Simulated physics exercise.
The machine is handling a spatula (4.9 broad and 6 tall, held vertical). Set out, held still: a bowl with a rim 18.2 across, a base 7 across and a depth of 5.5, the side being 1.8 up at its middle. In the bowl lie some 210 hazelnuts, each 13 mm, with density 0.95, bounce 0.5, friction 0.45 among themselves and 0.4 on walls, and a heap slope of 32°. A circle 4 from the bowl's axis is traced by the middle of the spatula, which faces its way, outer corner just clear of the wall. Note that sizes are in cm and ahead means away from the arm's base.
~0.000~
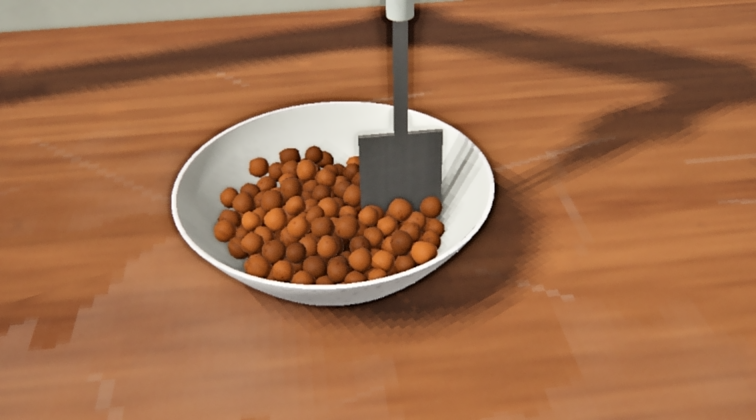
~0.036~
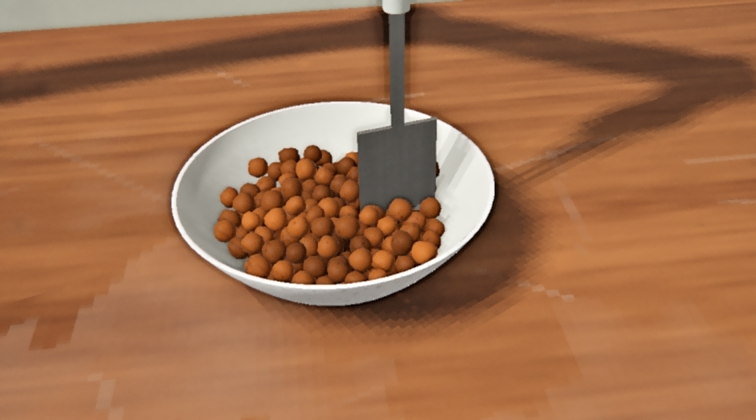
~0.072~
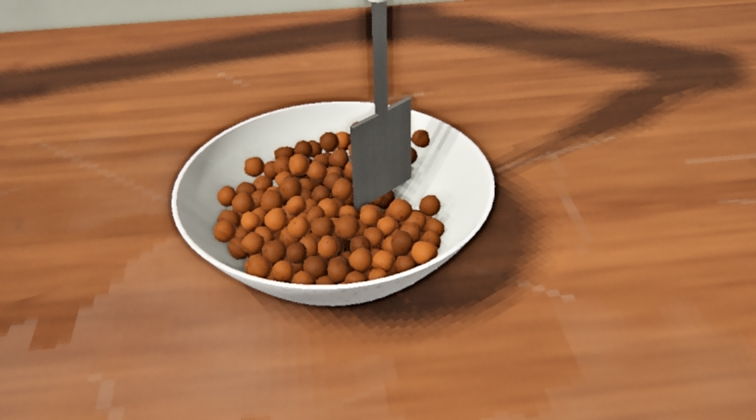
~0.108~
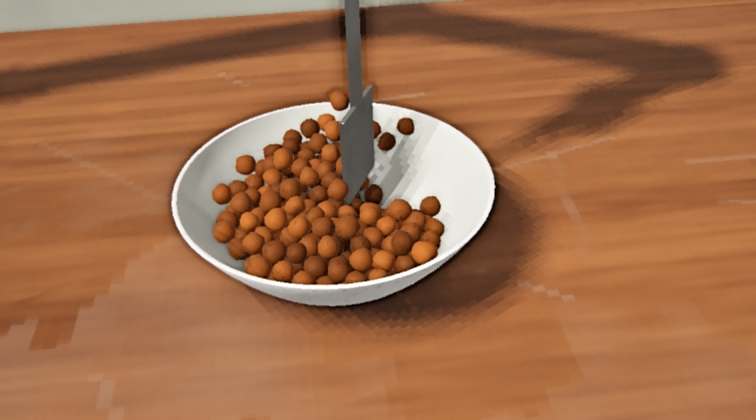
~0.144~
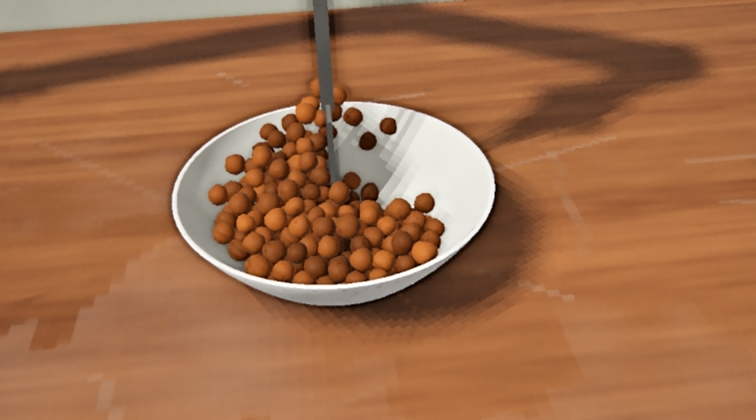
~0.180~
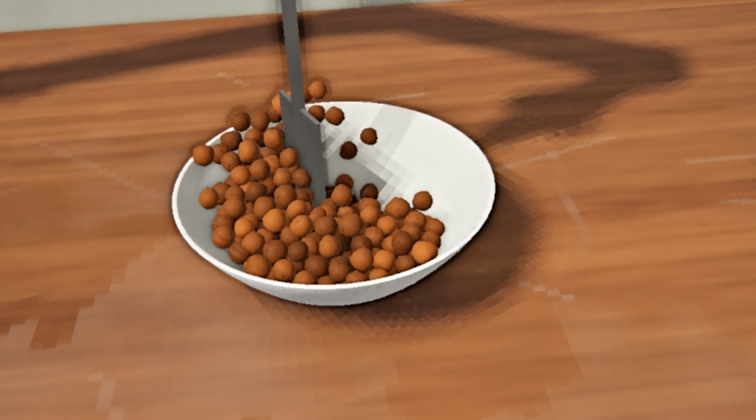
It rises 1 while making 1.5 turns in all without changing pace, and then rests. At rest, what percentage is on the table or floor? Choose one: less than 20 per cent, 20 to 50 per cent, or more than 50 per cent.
The share is 20 to 50 per cent.
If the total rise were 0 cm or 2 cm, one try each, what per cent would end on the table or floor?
That gives about 40 per cent and 20 per cent, in order.
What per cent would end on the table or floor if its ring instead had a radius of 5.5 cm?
Then about 0 %.
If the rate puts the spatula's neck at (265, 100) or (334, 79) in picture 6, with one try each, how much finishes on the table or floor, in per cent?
About 45 % for one try and about 15 % for the other, in order.
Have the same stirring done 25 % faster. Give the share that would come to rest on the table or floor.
Estimated share: About 40 per cent.
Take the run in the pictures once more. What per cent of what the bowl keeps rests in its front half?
About 55 per cent.
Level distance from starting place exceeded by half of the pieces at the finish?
Some 9 cm.
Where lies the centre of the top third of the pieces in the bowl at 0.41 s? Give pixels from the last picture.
Upper-third centre: Approx. (390, 237) px.
After 0.41 s, 279° round, highest piece 8 above the table; 181 in the bowl, 21 on the table or floor, 8 in flight or on the tool.
After 0.64 s, 83° round, highest piece 8 above the table; 162 in the bowl, 46 on the table or floor, 2 in flight or on the tool.
After 0.95 s, 180° round, highest piece 5 above the table; 150 in the bowl, 60 on the table or floor.
After 1.65 s, 180° round, highest piece 5 above the table; 150 in the bowl, 60 on the table or floor.
At rest, 150 in the bowl, 60 on the table or floor. That is 29 % on the table or floor.
